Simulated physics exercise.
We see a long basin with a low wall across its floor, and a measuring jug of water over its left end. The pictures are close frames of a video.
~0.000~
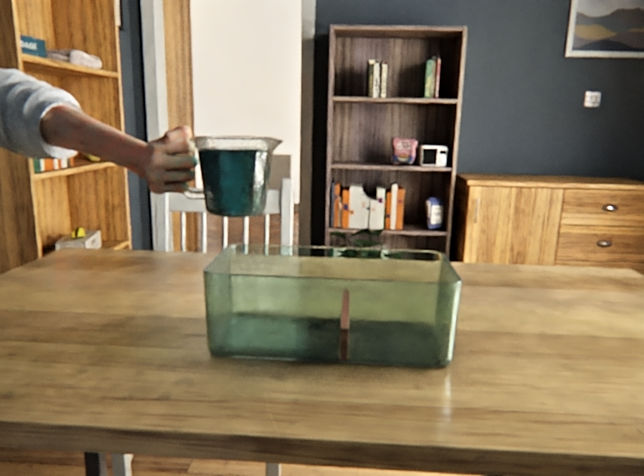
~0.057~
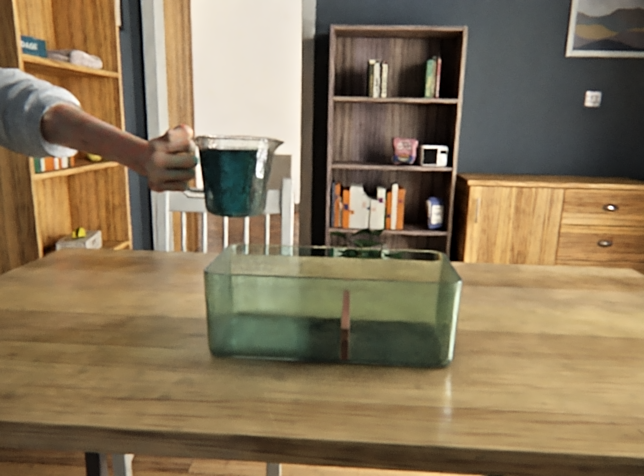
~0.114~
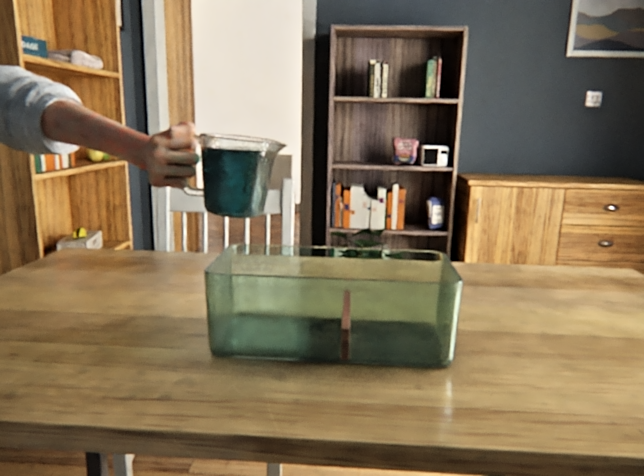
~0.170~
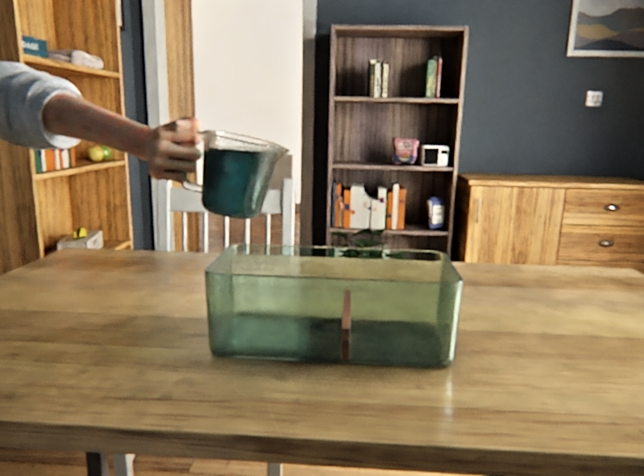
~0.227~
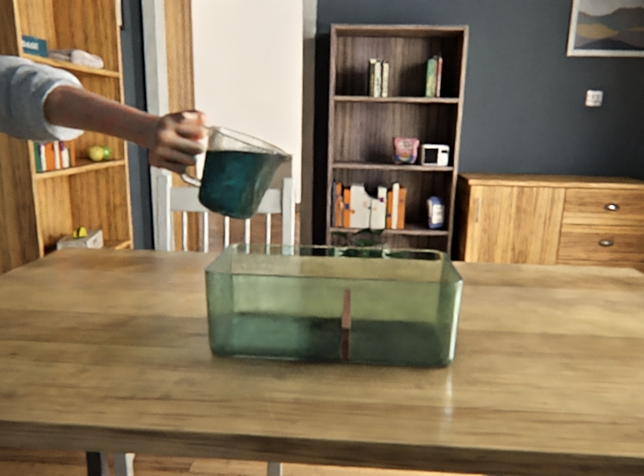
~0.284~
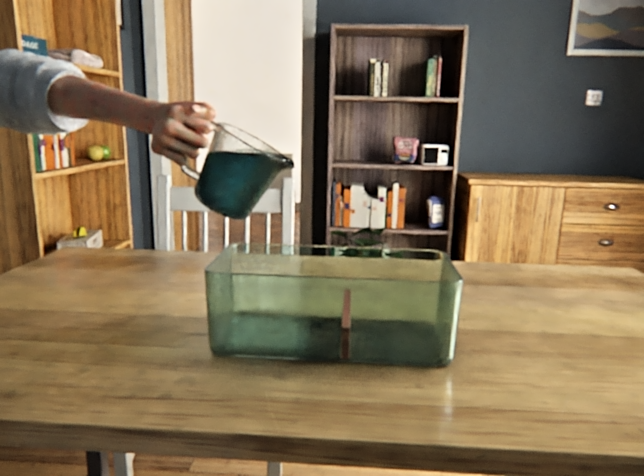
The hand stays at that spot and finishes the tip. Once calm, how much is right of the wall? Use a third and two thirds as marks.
In the end not even a third is right of the wall.
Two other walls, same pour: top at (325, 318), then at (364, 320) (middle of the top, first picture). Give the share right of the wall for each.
Near 50 % and 10 %.
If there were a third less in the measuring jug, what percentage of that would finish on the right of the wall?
It comes to 5 per cent or so.
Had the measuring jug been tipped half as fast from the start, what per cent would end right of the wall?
Near 5 %.
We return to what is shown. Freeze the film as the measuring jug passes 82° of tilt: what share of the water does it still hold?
Near 60 %.
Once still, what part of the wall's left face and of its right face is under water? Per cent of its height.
The left part 40 per cent, the right part 0.
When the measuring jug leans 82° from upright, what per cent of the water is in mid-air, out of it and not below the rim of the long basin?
Close to 20 per cent.
A moment on, the measuring jug is tipped on its side and 59 per cent is still to pour, 19 is left of the wall and 0 right of it.
Next, the measuring jug is tipped on its side and 16 per cent is still to pour, 69 is left of the wall and 1 right of it.
Then the measuring jug is tipped on its side and 3 per cent is still to pour, 89 is left of the wall and 3 right of it.
Later the measuring jug is tipped on its side and 0 per cent is still to pour, 93 is left of the wall and 4 right of it.
In the end 94 per cent lies left of the wall, 4 right of it and 3 outside.
